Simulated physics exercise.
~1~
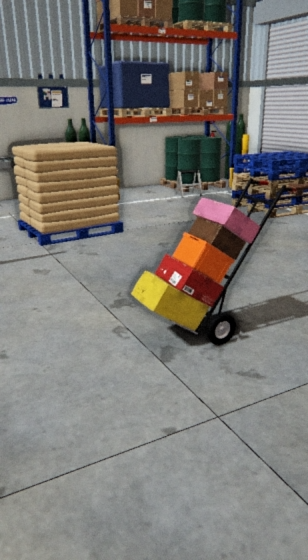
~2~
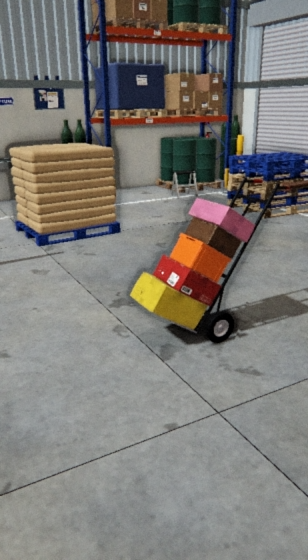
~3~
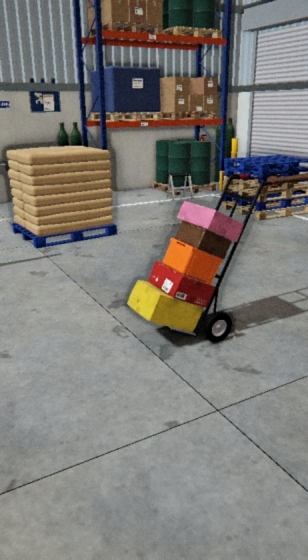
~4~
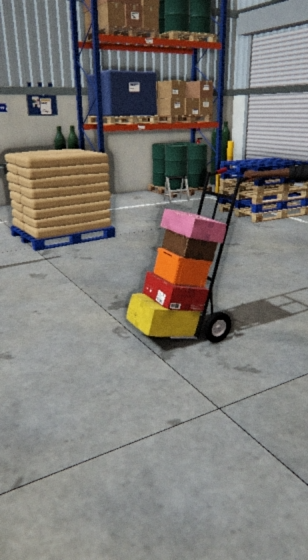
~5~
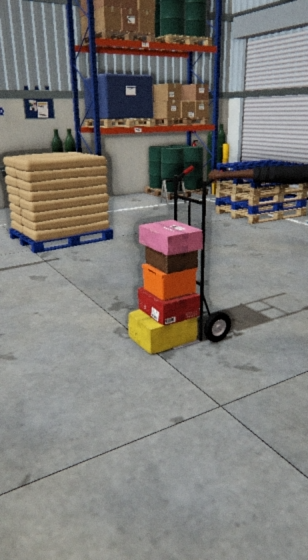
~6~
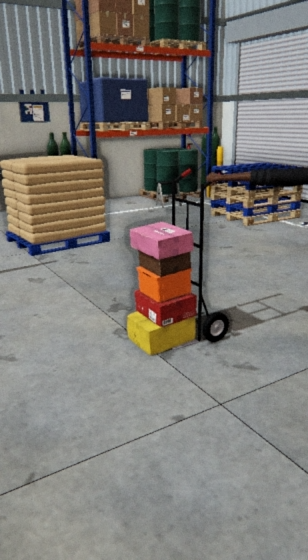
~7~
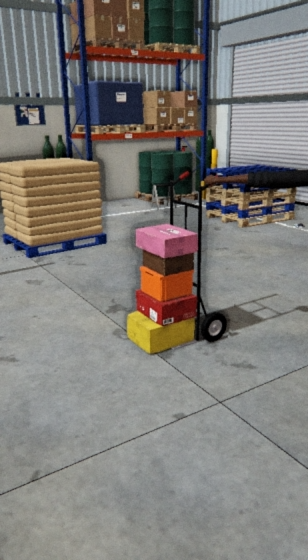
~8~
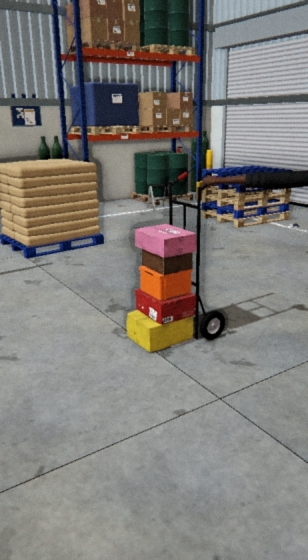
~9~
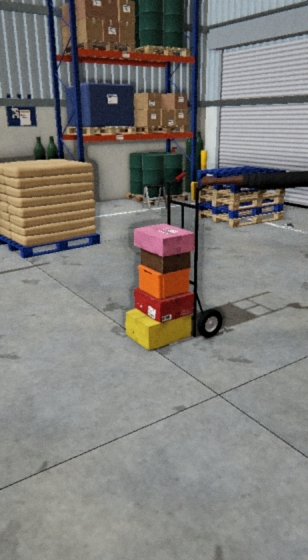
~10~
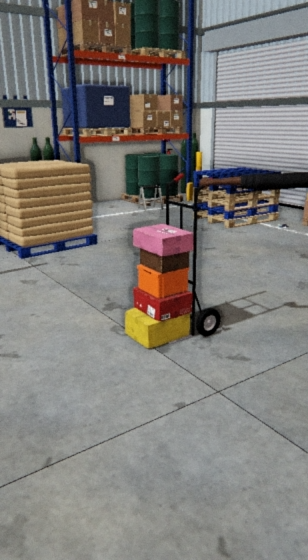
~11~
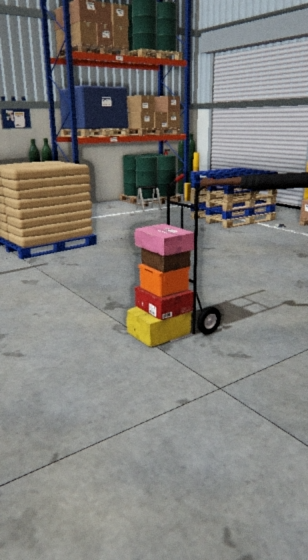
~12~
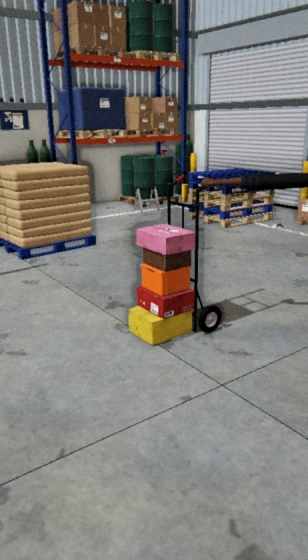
A tilted hand truck swings upright and stops, its five stacked colourful boxes still standing.
